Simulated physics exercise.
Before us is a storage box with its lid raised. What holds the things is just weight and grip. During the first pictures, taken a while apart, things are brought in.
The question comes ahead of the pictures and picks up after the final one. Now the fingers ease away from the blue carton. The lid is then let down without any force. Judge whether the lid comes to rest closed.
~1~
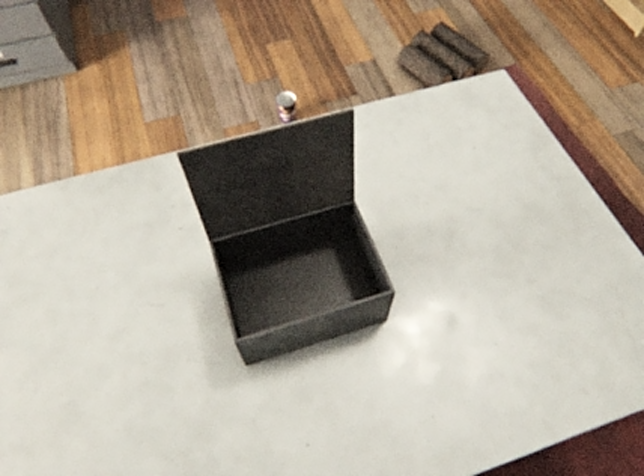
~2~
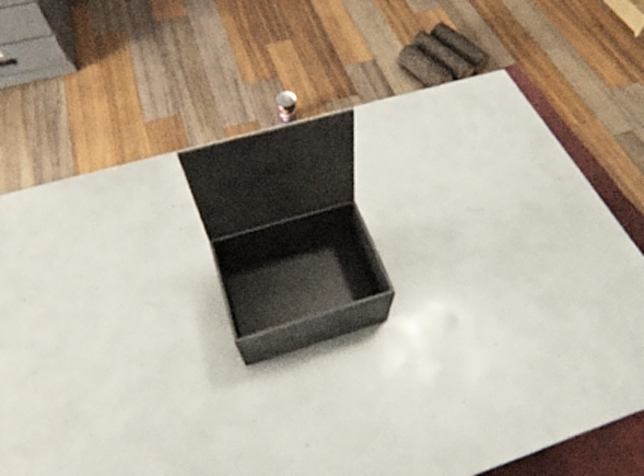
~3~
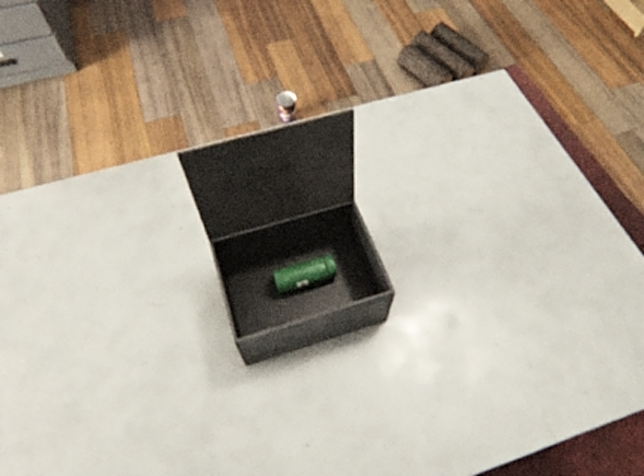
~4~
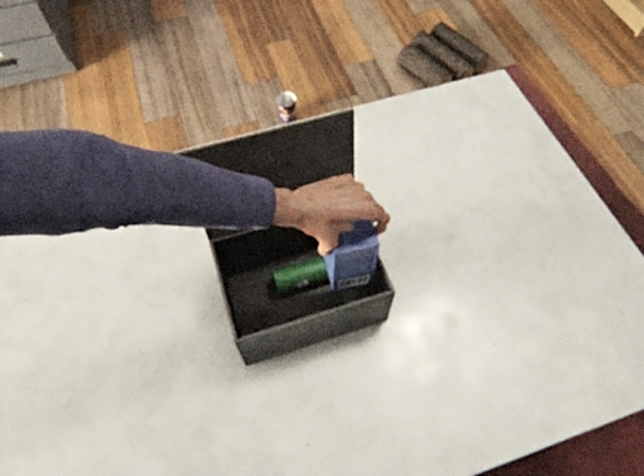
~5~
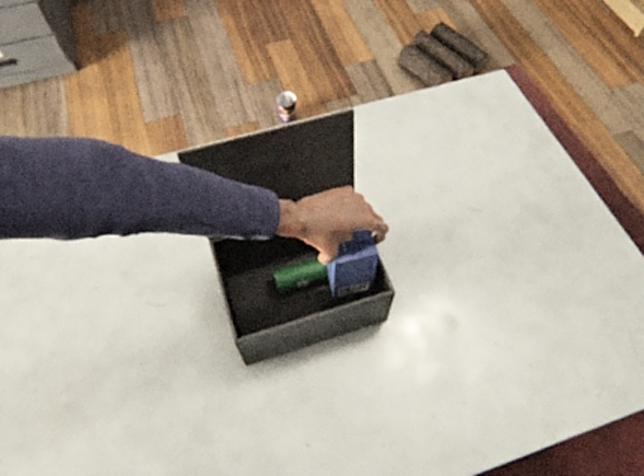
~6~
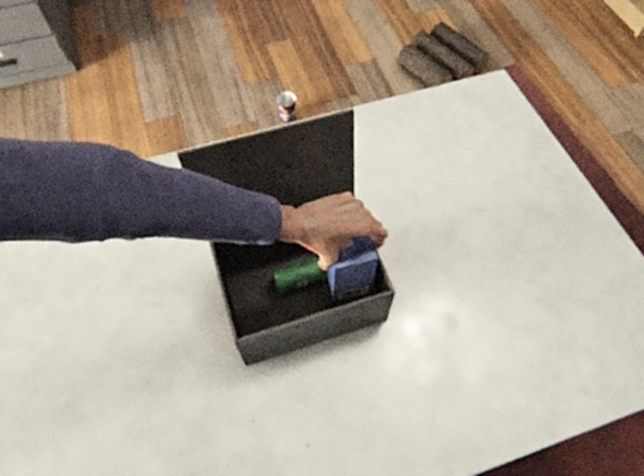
It does not; the lid stays raised.
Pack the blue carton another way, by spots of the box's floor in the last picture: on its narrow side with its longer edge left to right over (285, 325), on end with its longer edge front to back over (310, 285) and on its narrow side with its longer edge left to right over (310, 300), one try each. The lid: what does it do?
On the first attempt the lid settles shut, on the second it settles shut, and on the third it settles shut.
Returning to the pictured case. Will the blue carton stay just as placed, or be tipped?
The blue carton stays as it was set.
Then, 0.40 s after the last picture, blue carton tipped 18° from how it was near (337, 285); green shaker rolled a little.
Then, 1.30 s after the last picture, lid 83° above the rim; blue carton slid about its own width near (349, 283); green shaker rolled about its own width.
Then, 1.60 s after the last picture, lid 58° above the rim; blue carton slid about its own width near (349, 283); green shaker rolled about its own width.
Then, 1.90 s after the last picture, lid 16° above the rim; blue carton slid about its own width near (349, 283); green shaker rolled about its own width.
At rest, lid 9° above the rim; moved from the start, blue carton; green shaker in place. Seen from the same camera at the end, blue carton near (349, 283).
